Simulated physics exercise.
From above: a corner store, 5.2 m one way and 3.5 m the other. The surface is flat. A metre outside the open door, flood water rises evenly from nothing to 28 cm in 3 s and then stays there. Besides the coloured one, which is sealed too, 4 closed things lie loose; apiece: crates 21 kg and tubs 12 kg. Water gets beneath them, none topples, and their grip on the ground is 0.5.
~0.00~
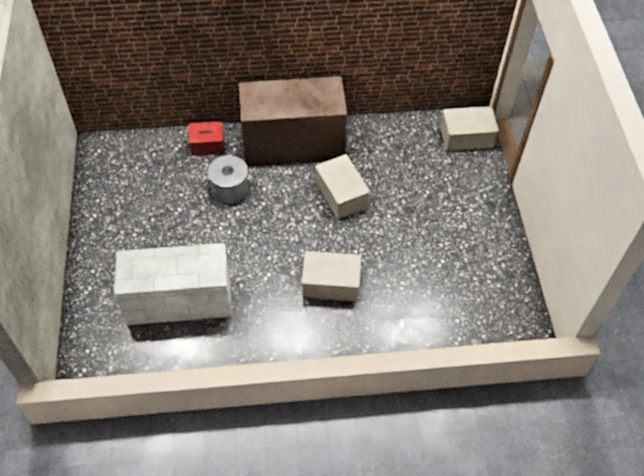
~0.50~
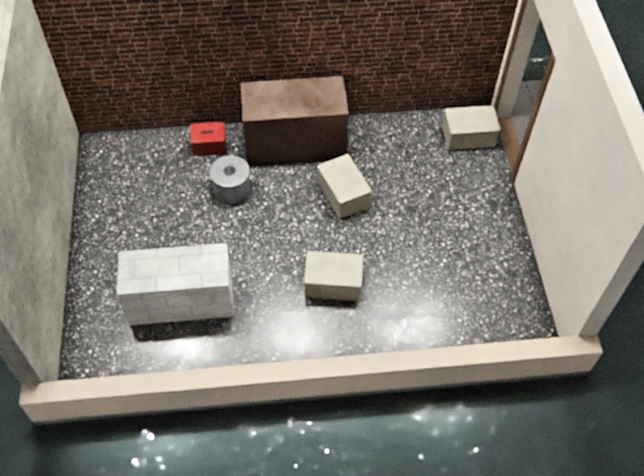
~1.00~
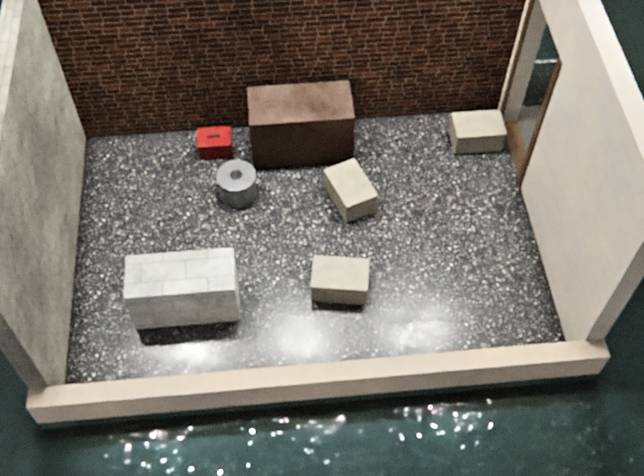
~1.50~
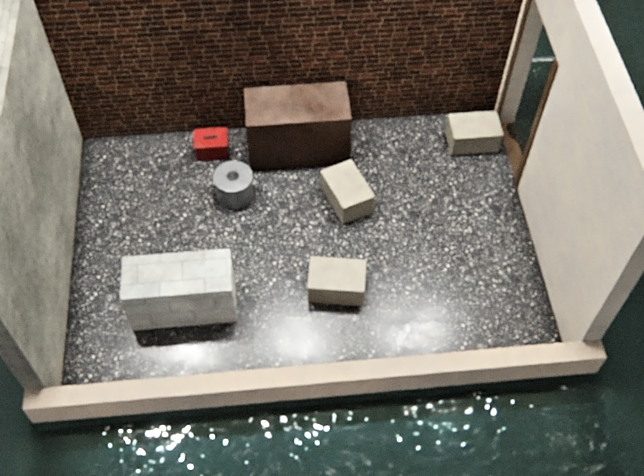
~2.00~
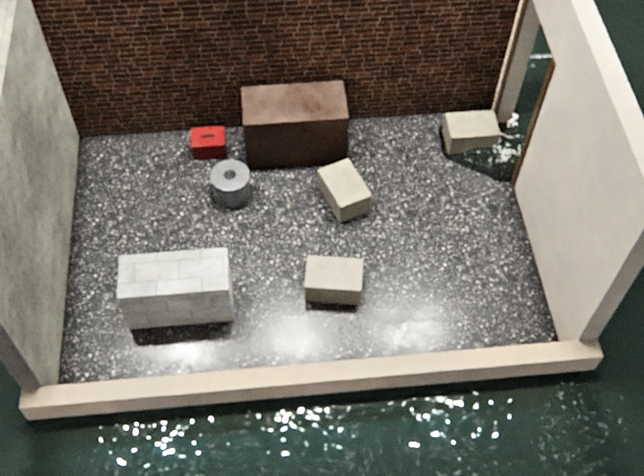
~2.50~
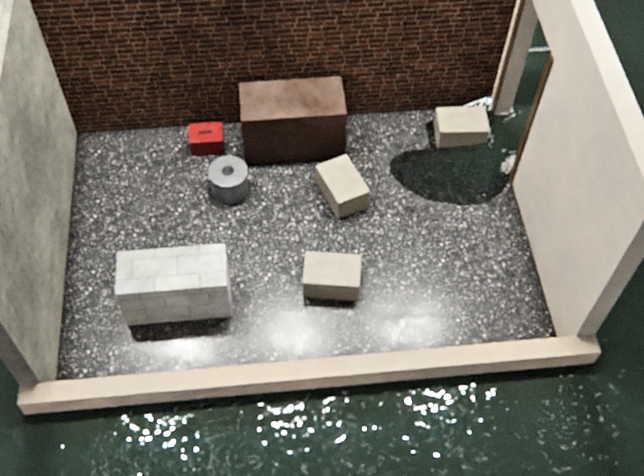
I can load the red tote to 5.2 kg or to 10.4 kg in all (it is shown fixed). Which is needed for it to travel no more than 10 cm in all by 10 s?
For it, only the higher weight holds it.
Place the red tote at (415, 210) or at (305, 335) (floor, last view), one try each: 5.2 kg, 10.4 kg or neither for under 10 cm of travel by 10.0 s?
In that order: Neither is enough; neither is enough.
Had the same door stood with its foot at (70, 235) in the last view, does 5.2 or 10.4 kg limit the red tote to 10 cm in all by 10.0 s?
Then neither weight holds it.
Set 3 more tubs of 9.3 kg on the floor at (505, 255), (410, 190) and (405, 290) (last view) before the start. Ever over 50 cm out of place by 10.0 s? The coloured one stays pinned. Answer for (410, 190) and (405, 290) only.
In that order: Past it, more.
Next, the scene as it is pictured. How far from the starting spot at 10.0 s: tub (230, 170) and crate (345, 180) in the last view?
In turn: 80 cm, 250 cm.
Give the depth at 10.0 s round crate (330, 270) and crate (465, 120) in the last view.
About 12 and 12 cm.
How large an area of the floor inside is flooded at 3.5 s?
Some 5.0 m2.
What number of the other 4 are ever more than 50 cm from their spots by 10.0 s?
That makes 4.
After 3.5 s the red tote would be 0 cm from its start with 5.2 kg and 0 cm from its start with 10.4 kg; 0 cm of water round it then.
After 4.5 s the red tote would be 0 cm from its start with 5.2 kg and 0 cm from its start with 10.4 kg; 0 cm of water round it then.
After 7.0 s the red tote would be 0 cm from its start with 5.2 kg and 0 cm from its start with 10.4 kg; 3 cm of water round it then.
After 10.0 s the red tote would be 117 cm from its start with 5.2 kg and 0 cm from its start with 10.4 kg; 5 cm of water round it then.
